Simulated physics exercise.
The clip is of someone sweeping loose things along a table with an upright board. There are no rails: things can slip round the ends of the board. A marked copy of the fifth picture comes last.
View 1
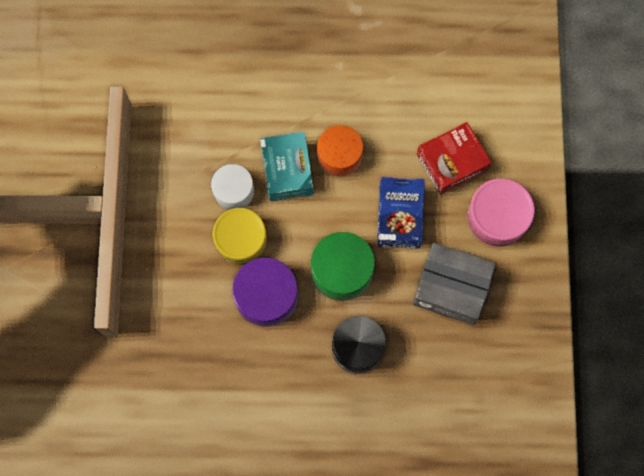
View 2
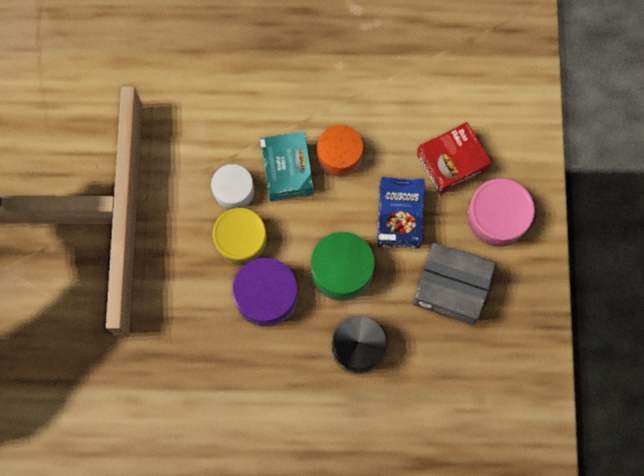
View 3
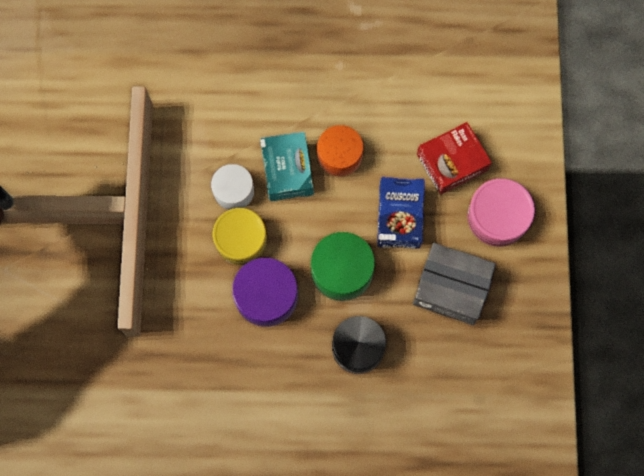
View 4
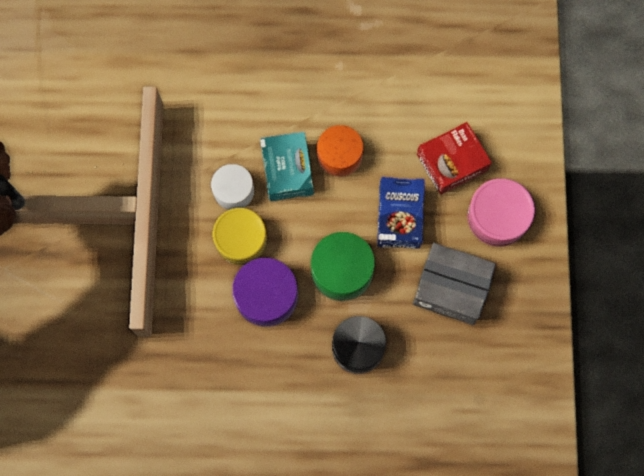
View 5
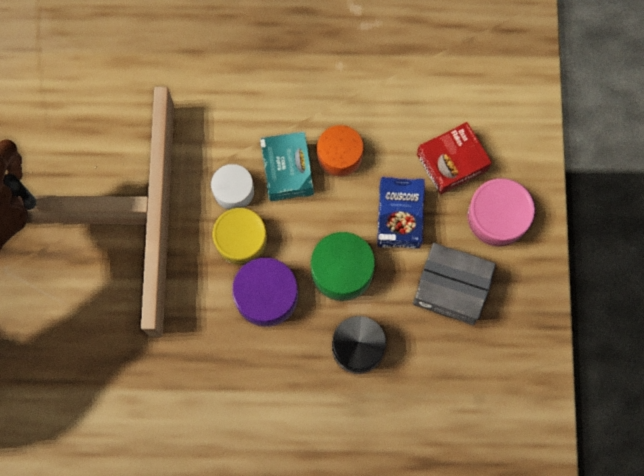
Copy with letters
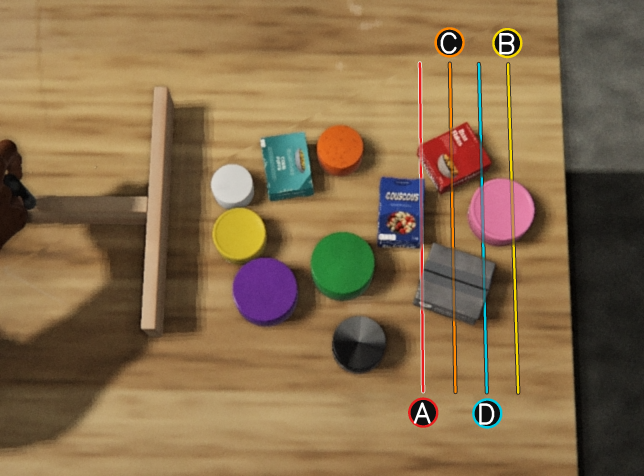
Upright wooden board on a handle sliding slowly right across a table towards colourful pots and packets, a dark hand appearing behind.
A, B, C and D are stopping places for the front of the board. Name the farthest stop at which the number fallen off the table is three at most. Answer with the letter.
The farthest such stop is D.
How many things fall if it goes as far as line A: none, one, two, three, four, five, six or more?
The count is none.
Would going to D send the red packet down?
Yes.
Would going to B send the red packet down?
Yes.
On the copy, A at (421, 221); B at (513, 222); C at (453, 221); D at (483, 222).
On D. First, board (273, 206); orange pot (363, 132); blue packet (406, 207).
Then, board (393, 207); grey box (530, 308); pink tub (516, 218).
Finally, board (483, 208); pink tub over the edge; grey box over the edge; three fallen.
By contrast, A is within the limit but short; B drops five; C is within the limit but short.
